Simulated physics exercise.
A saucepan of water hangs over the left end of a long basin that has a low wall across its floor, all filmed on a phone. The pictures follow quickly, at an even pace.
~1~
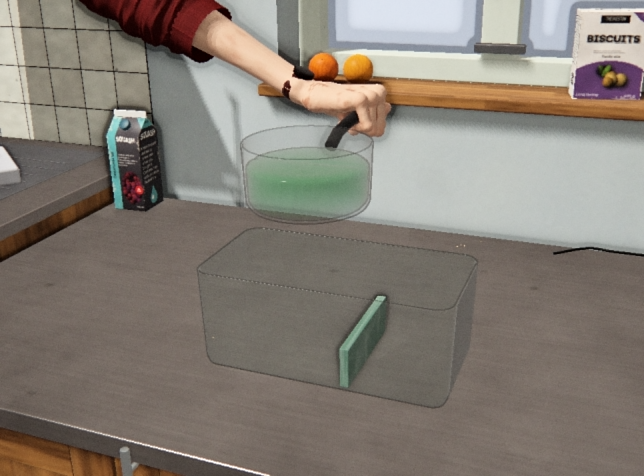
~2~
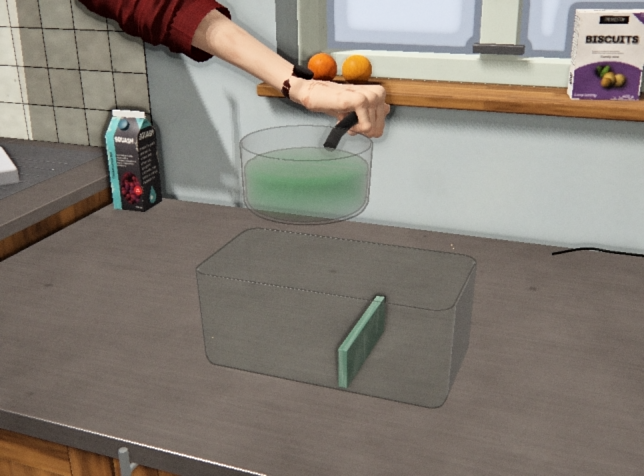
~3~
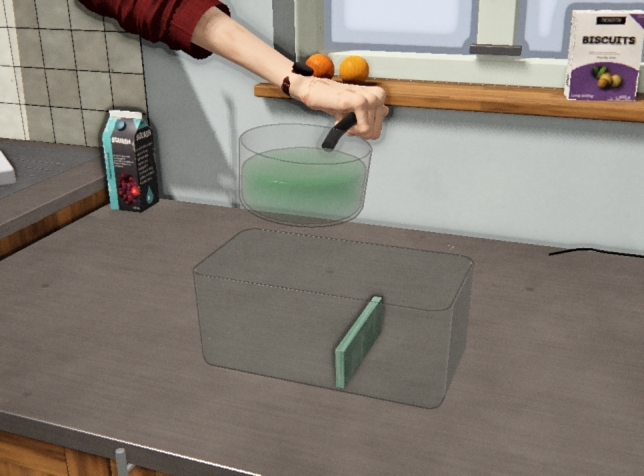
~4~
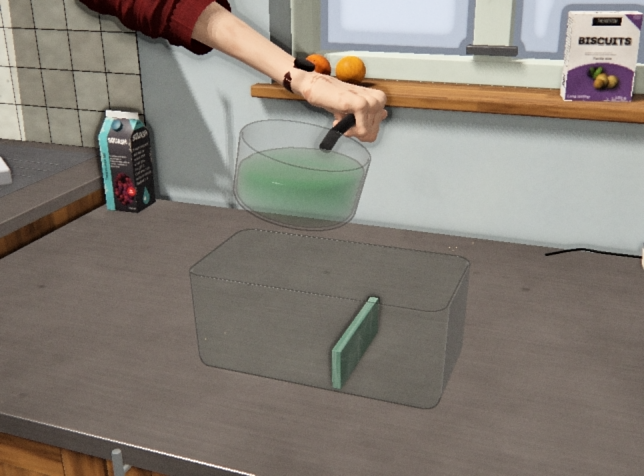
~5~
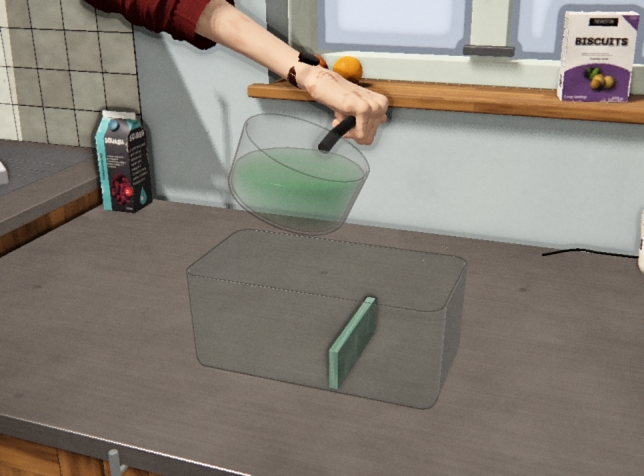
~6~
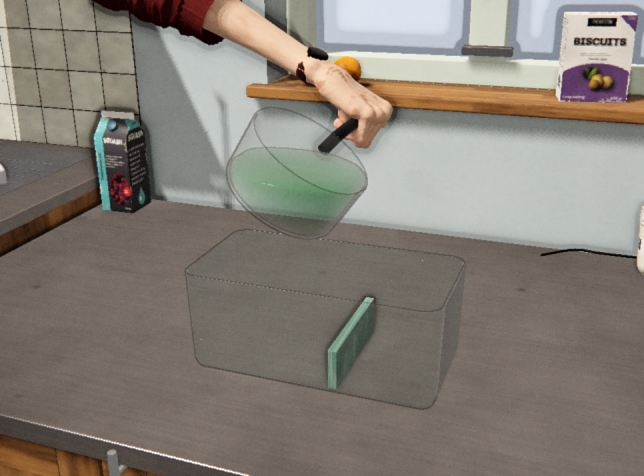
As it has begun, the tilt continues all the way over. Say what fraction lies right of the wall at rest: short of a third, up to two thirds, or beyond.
Surpasses two thirds.
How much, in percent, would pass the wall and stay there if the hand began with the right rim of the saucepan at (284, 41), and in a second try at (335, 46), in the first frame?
The first start yields 10 per cent, the second 60 per cent.
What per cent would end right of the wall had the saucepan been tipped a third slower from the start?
Roughly 90 percent.
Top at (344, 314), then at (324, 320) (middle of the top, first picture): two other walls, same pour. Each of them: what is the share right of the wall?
Note: Roughly 90 % in case one, 90 % in case two.
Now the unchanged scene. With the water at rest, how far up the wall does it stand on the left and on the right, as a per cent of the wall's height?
I'd put the left at about 10 and the right at about 70.
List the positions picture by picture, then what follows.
In the first picture, it leans 0°; its right rim is at (369, 149); the water meets the walls at (253, 157) and (368, 167); the long basin's rim runs from (223, 249) to (467, 284); the wall's top is at (364, 322).
In the second picture, it leans 2°; its right rim is at (369, 151); the water meets the walls at (252, 157) and (367, 168).
In the third picture, it leans 6°; its right rim is at (368, 157); the water meets the walls at (250, 156) and (365, 170).
In the fourth picture, it leans 13°; its right rim is at (366, 166); the water meets the walls at (247, 156) and (363, 173).
In the fifth picture, it leans 23°; its right rim is at (365, 178); the water meets the walls at (242, 155) and (363, 176).
In the sixth picture, it leans 34°; its right rim is at (362, 191); the water meets the walls at (238, 153) and (359, 178); 1 per cent is over the edge.
A moment on, the saucepan is tipped on its side and 27 per cent is still to pour, 0 is left of the wall and 38 right of it.
Next, the saucepan is tipped right over and 6 per cent is still to pour, 12 is left of the wall and 67 right of it.
Then the saucepan is tipped right over and 0 per cent is still to pour, 20 is left of the wall and 76 right of it.
Later the saucepan is tipped right over and 0 per cent is still to pour, 23 is left of the wall and 74 right of it.
Finally, 23 per cent lies left of the wall, 74 right of it and 3 outside.
